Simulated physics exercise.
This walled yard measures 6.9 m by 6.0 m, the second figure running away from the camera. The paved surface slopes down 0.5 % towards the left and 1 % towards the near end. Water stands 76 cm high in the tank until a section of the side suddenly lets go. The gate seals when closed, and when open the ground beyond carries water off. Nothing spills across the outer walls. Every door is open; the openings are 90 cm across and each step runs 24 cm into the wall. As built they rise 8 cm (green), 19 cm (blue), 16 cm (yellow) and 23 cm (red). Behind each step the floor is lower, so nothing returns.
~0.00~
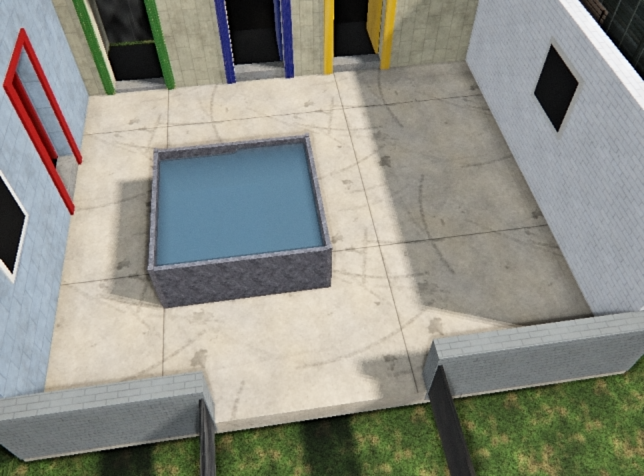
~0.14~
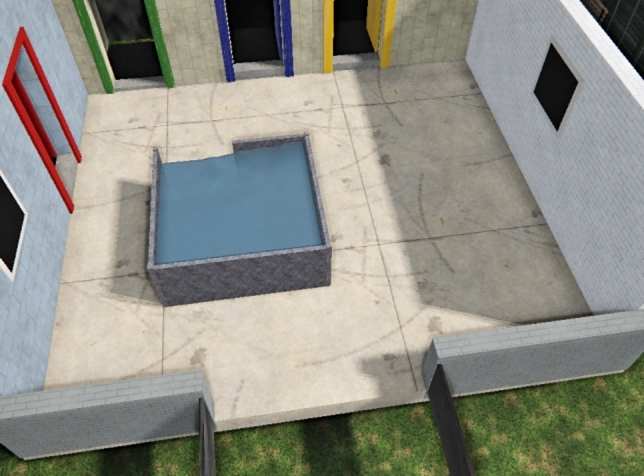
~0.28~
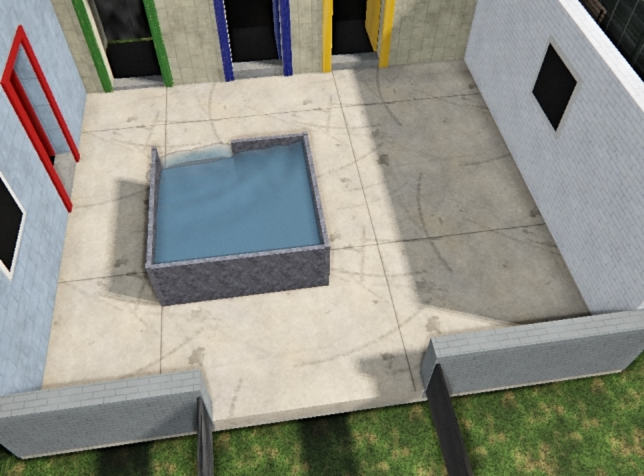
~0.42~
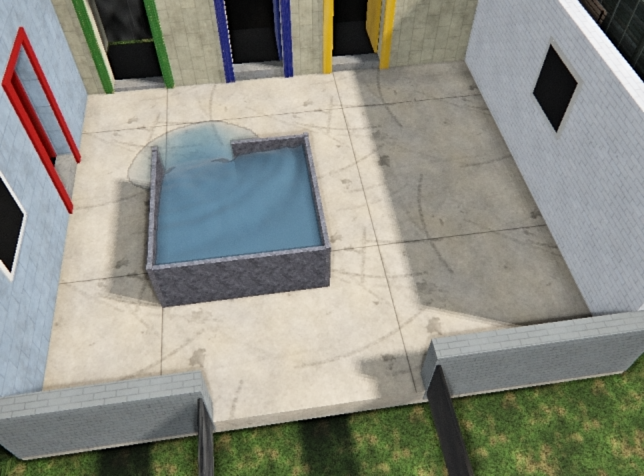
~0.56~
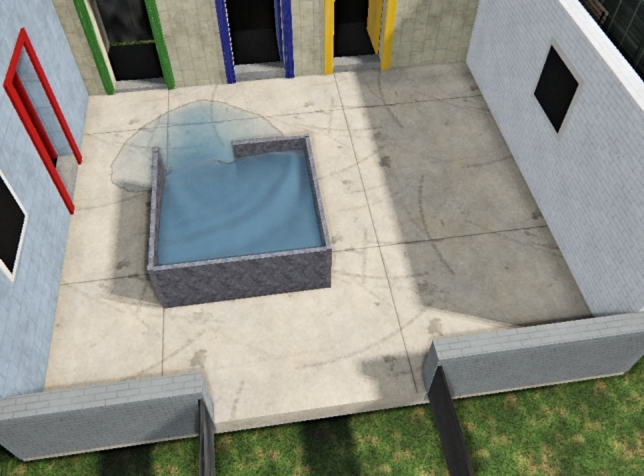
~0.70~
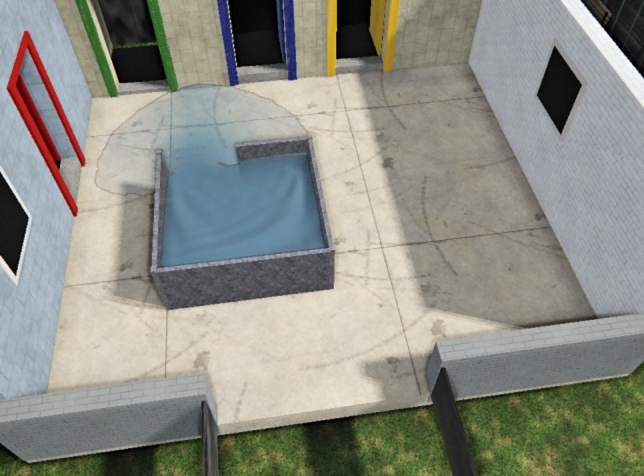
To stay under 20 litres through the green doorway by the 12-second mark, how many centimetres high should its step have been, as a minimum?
At least 31 cm or so.
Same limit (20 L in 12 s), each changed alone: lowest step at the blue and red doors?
About 21 cm at blue and 8.5 cm at red.
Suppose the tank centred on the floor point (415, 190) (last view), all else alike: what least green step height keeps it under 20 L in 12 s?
About 10.0 cm.
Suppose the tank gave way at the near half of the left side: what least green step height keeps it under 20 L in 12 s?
Then roughly 16 cm.
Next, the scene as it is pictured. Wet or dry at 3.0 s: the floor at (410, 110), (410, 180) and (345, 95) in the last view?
In turn: Wet, still dry, under water.
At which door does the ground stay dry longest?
The yellow one.
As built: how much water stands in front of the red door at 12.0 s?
About 7.0 cm.
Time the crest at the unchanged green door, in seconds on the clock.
At about 2.2 s.
After 1.4 s water covers 25 % of the floor, deepest (42 cm) near (197, 184); 27 cm at the green door, 41 litres in over its 8 cm step.
After 3.0 s water covers 40 % of the floor, deepest (29 cm) near (196, 96); 26 cm at the green door, 290 litres in over its 8 cm step.
After 12.0 s water covers 100 % of the floor, deepest (11 cm) near (483, 366); 6 cm at the green door, 510 litres in over its 8 cm step.
At the green door as built, the water arrived by 0.9 s and peaked near 33 cm at 2.2 s.
Run again over the same 12 s with other heights there, 61 litres in over 25 cm, 12 litres over 33.5 cm. The limit of 20 litres is kept from about 31 cm up.
